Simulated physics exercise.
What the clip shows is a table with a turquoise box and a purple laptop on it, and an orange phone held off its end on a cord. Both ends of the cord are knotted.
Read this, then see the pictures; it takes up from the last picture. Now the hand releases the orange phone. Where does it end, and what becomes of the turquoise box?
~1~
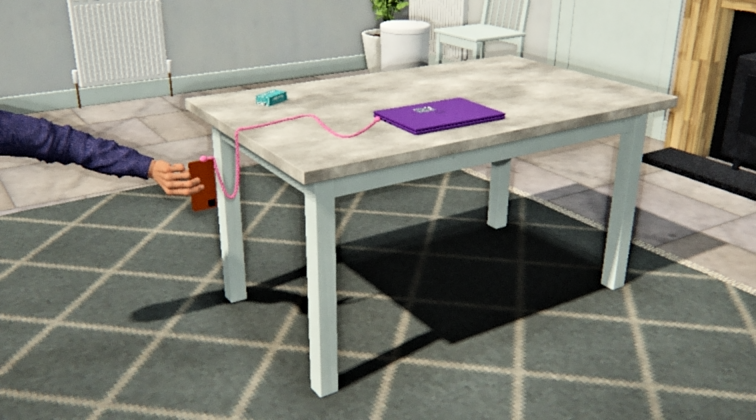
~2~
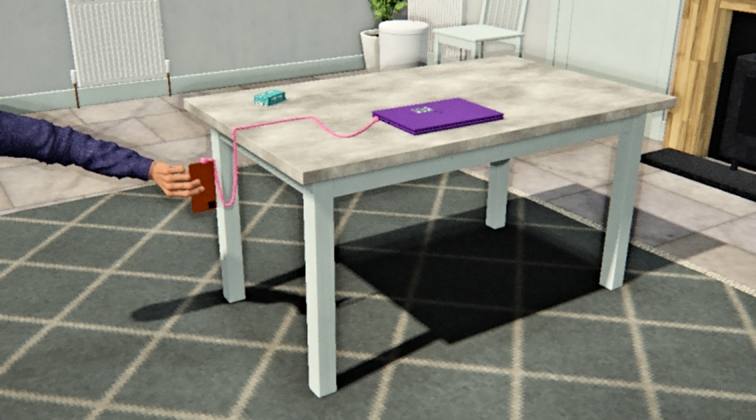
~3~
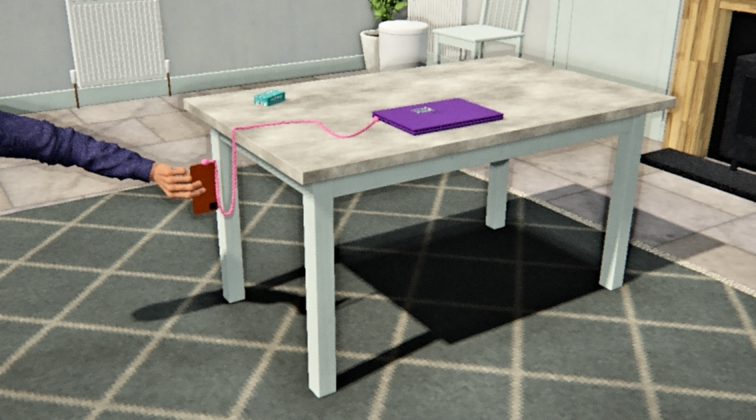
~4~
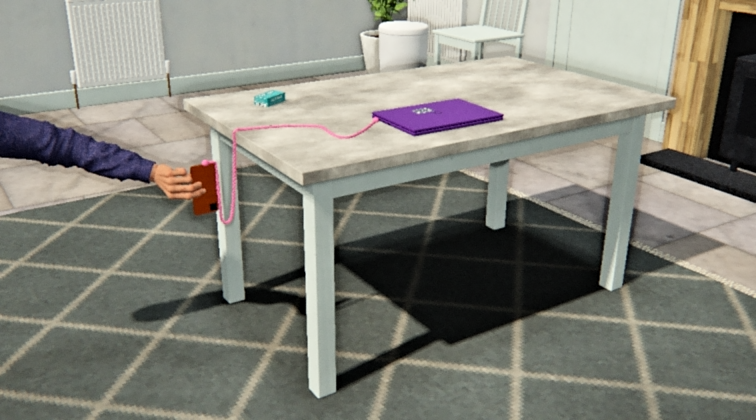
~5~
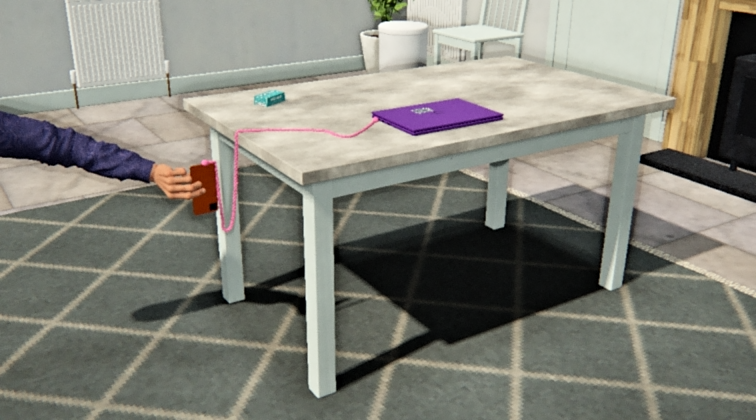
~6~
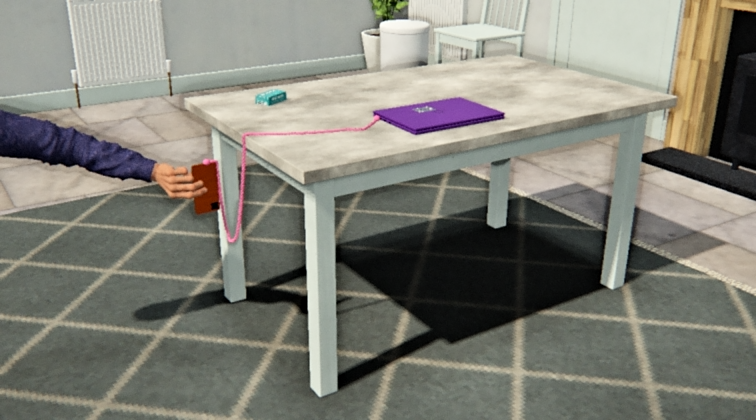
The orange phone goes all the way down; the turquoise box stays put.
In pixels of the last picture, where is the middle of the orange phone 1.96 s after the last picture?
About (227, 356).
Then, 0.46 s on from there, phone on the floor near (199, 336); laptop in place; box in place.
Then, 1.18 s on from there, phone on the floor near (222, 353); laptop in place; box in place.
Then, 1.96 s on from there, phone on the floor near (227, 356); laptop in place; box in place.
In the end, phone on the floor near (227, 356); laptop in place; box in place. The orange phone drops all the way and the turquoise box stays on top.
